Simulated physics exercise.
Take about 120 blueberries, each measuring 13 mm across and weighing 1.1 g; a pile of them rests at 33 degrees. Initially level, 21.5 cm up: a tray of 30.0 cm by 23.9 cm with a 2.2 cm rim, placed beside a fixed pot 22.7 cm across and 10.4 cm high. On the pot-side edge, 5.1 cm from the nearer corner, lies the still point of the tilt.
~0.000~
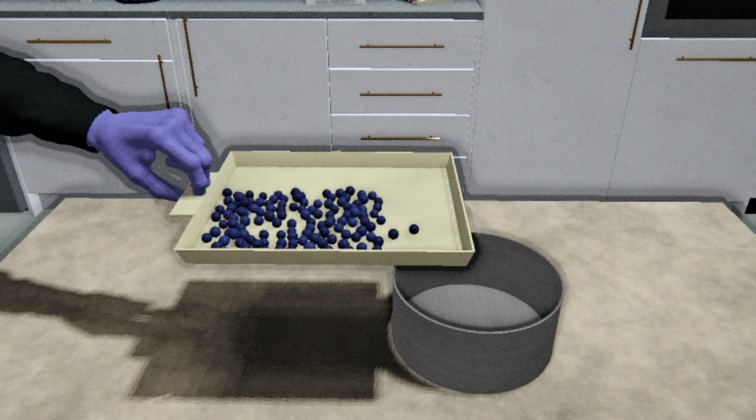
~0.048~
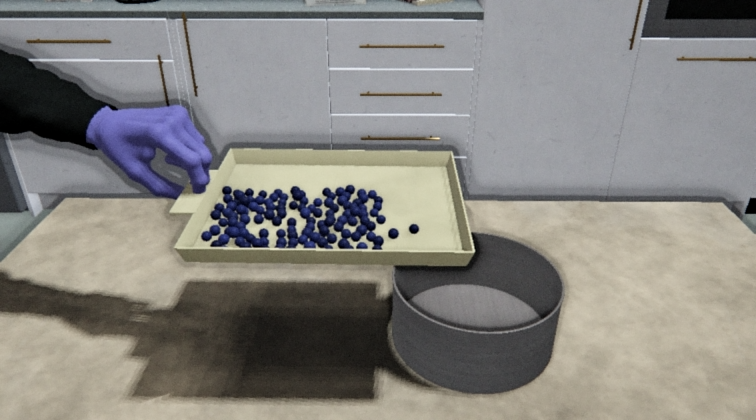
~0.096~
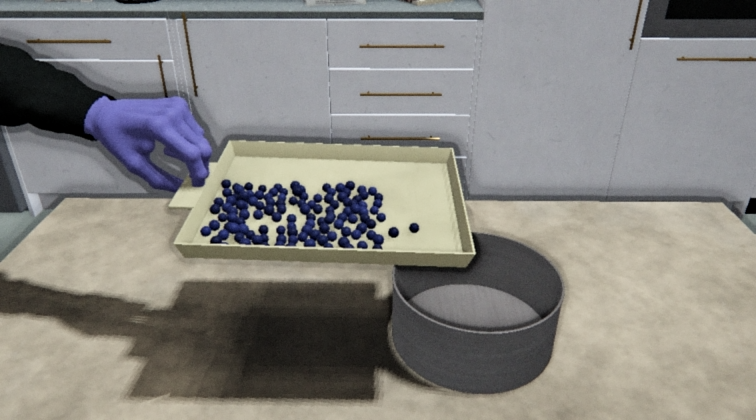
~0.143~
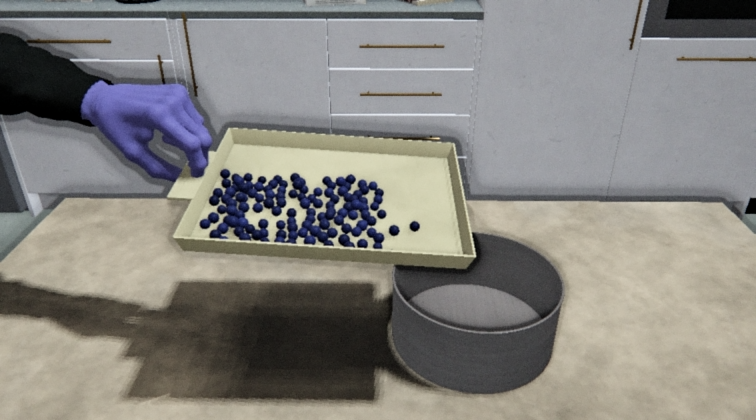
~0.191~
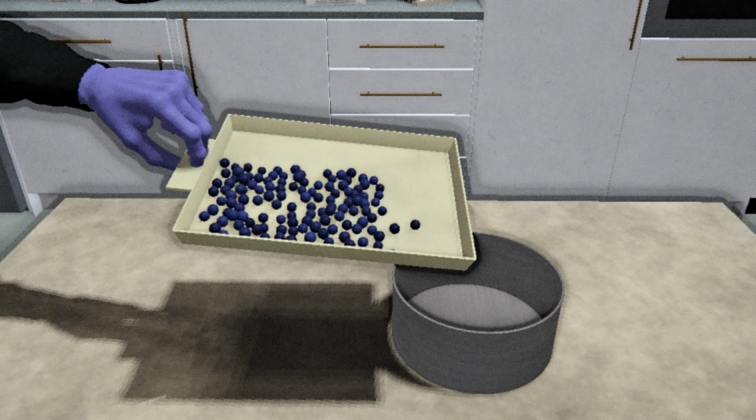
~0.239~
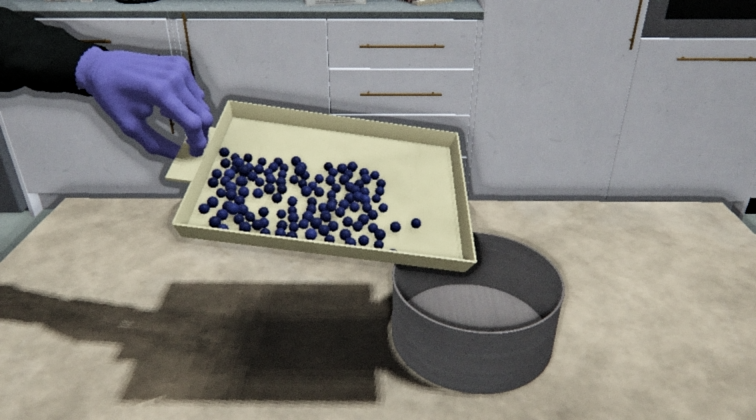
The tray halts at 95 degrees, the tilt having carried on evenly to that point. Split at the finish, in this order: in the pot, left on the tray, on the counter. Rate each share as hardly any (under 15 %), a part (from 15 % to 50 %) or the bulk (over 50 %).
Pot: Hardly any; tray: Hardly any; counter: The bulk.
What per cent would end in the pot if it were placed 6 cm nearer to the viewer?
Then roughly 45 percent would land in it.
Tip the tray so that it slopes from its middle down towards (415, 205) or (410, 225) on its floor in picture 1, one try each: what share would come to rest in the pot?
The share comes to about 90 in a hundred, then about 20 in a hundred.
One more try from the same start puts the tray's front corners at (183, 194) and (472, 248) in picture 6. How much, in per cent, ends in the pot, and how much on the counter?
Pot: 90, counter: 10.
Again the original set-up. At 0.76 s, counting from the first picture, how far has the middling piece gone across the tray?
Displacement on the tray: About 9 cm.
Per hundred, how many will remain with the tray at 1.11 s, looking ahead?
Of the load, some 95 percent.
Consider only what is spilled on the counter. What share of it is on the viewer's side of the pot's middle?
Share: Some 100 %.
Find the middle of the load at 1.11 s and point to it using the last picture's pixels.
Look near (408, 218) in the last picture.
After 0.76 s, tilt 52 degrees; the tray holds 100 %, the pot 0 %.
Then, at 1.11 s, tilt 78 degrees; the tray holds 95 %, the pot 0 %.
Then, at 1.56 s, tilt 95 degrees; the tray holds 10 %, the pot 0 %.
In the end, at 2.6 s, pot 0 %, tray 0 %, counter 100 %.
